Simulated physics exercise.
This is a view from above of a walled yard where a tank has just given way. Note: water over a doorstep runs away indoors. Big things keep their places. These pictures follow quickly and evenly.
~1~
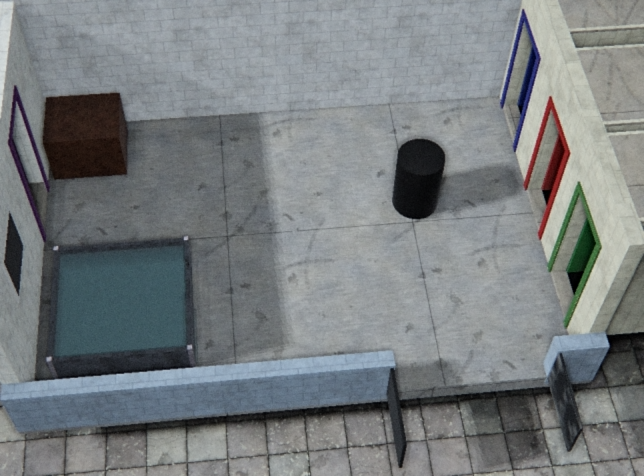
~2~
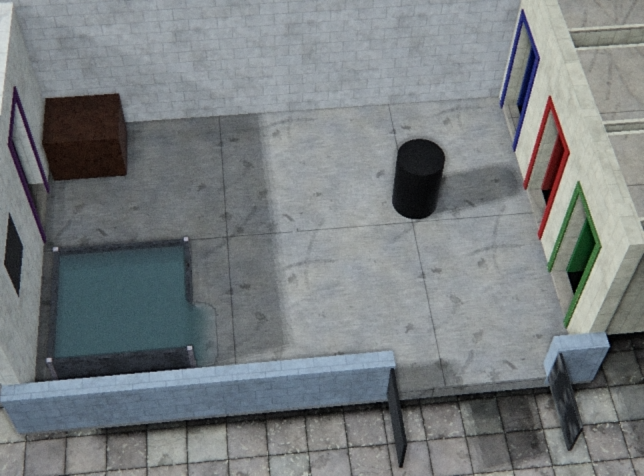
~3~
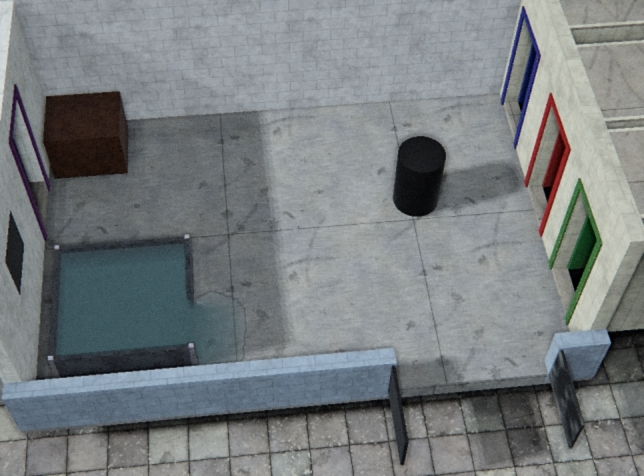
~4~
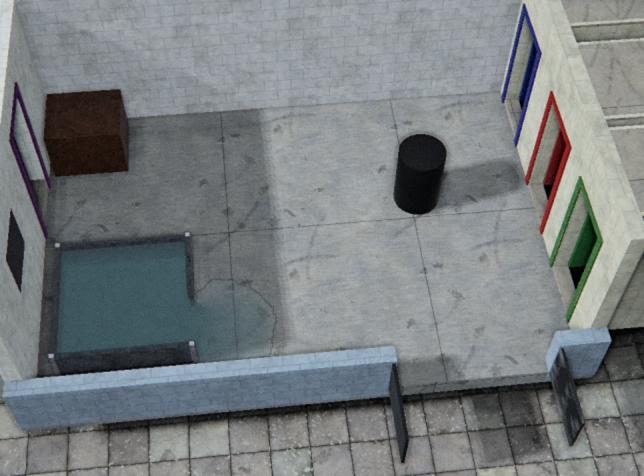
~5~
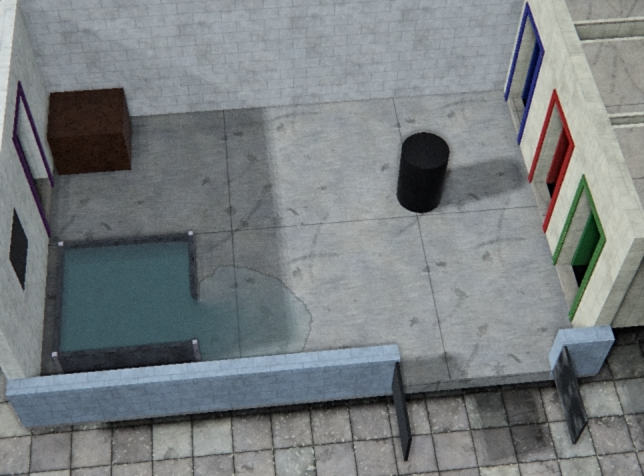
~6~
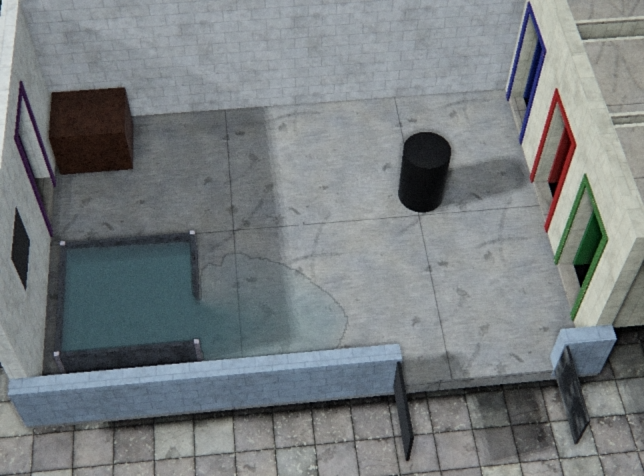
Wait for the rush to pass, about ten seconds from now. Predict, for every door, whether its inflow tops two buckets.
Purple door: Does not top two buckets; green door: Tops two buckets; blue door: Does not top two buckets; red door: Tops two buckets.
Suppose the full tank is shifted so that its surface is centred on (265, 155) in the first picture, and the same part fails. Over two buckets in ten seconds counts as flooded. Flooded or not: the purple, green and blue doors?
As I see it, the purple door stays within the limit, the green door stays within the limit and the blue door overshoots.
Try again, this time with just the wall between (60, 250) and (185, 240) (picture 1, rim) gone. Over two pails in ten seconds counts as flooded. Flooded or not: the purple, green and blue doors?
Purple: Falls short; green: Falls short; blue: Falls short.
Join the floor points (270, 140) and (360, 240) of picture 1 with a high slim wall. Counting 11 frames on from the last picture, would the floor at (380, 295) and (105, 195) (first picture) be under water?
Taking the points in order, the first is inundated and the second is high and dry.
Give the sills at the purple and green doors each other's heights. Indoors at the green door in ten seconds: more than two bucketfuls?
Note: Green door remains short of it.
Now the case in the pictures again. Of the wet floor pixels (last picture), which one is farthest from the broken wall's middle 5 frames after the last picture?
My best guess is about (456, 320).
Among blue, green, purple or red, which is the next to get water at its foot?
I'd go with the door marked green.
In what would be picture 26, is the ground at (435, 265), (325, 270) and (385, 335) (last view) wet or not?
First swamped, then swamped, then swamped.
A moment on, water covers 20 % of the floor; the purple door not reached, the green door not reached, the blue door not reached, the red door not reached.
Next, water covers 30 % of the floor; the purple door not reached, the green door not reached, the blue door not reached, the red door not reached.
Then, water covers 45 % of the floor; the purple door not reached, the green door over two buckets in, the blue door not reached, the red door wet at the sill, nothing in.
Later, water covers 50 % of the floor; the purple door not reached, the green door far over two buckets in, the blue door wet at the sill, nothing in, the red door over two buckets in.
In the end, water covers 60 % of the floor; the purple door not reached, the green door far over two buckets in, the blue door wet at the sill, nothing in, the red door over two buckets in.
